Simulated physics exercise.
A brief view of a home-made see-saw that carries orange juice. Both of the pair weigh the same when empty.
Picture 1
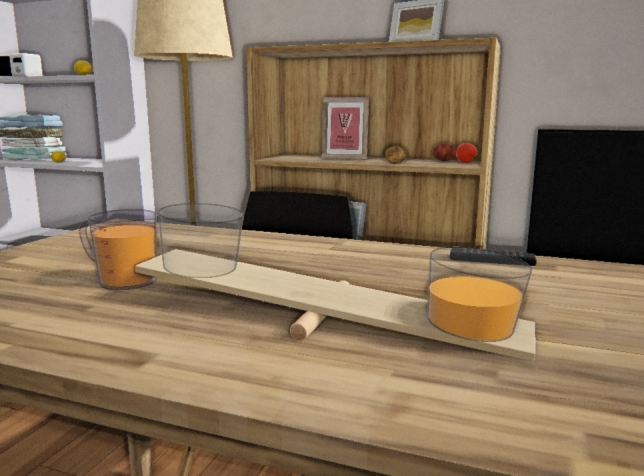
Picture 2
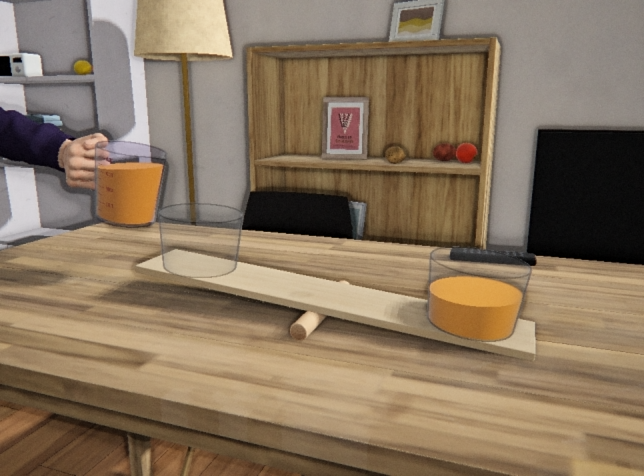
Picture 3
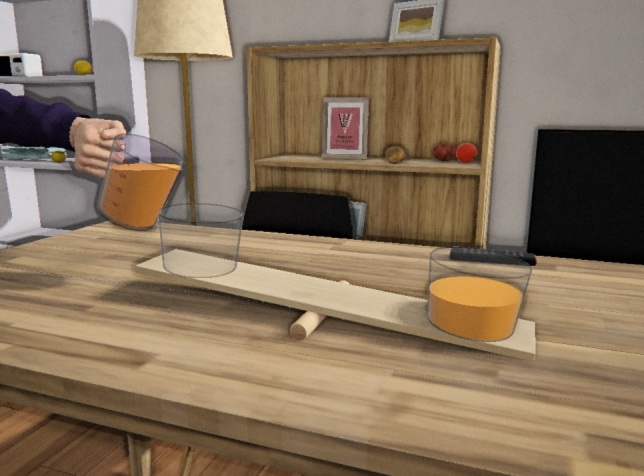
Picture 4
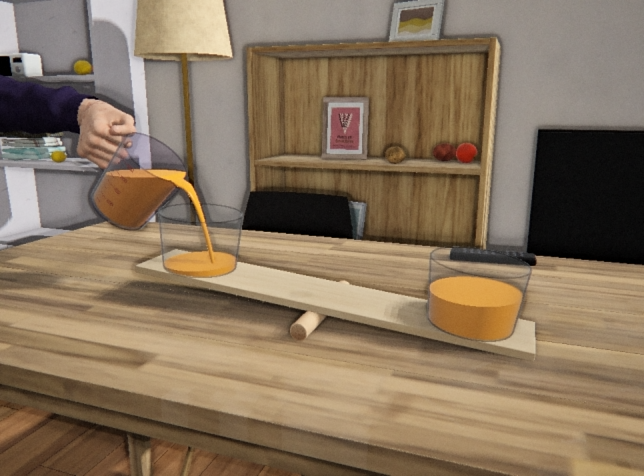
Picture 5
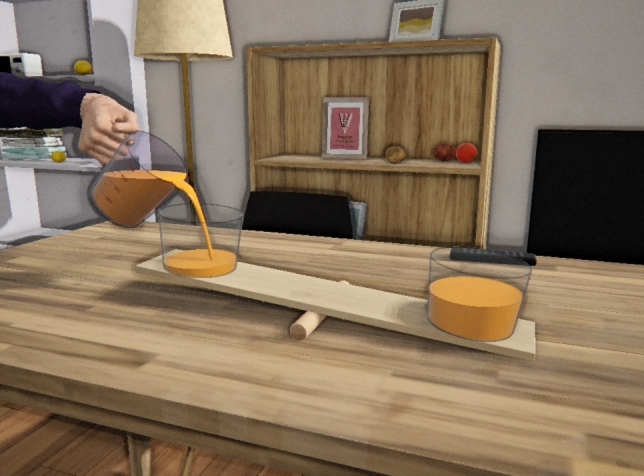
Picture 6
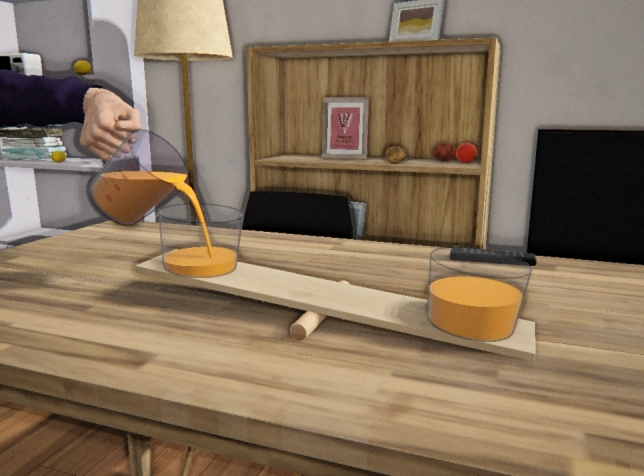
A hand lifted a jug of orange juice, tilted it and poured a thin stream into the empty left tub on a wooden see-saw, while the half-full right tub stayed on the low side.
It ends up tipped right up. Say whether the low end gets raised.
It gets raised.
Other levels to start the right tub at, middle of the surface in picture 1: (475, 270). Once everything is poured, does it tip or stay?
I think it sits unmoved.
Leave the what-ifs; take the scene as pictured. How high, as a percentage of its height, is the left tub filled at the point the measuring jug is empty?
65 out of a hundred, or close to it.
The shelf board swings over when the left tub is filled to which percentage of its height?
50 %, as I reckon it.
A moment on, the left tub is about a third full; the shelf board leans as before.
Further on, the left tub is about half full; the shelf board has swung over, and that end is down.
When it is over, the left tub is about two thirds full; the shelf board has swung over, and that end is down.
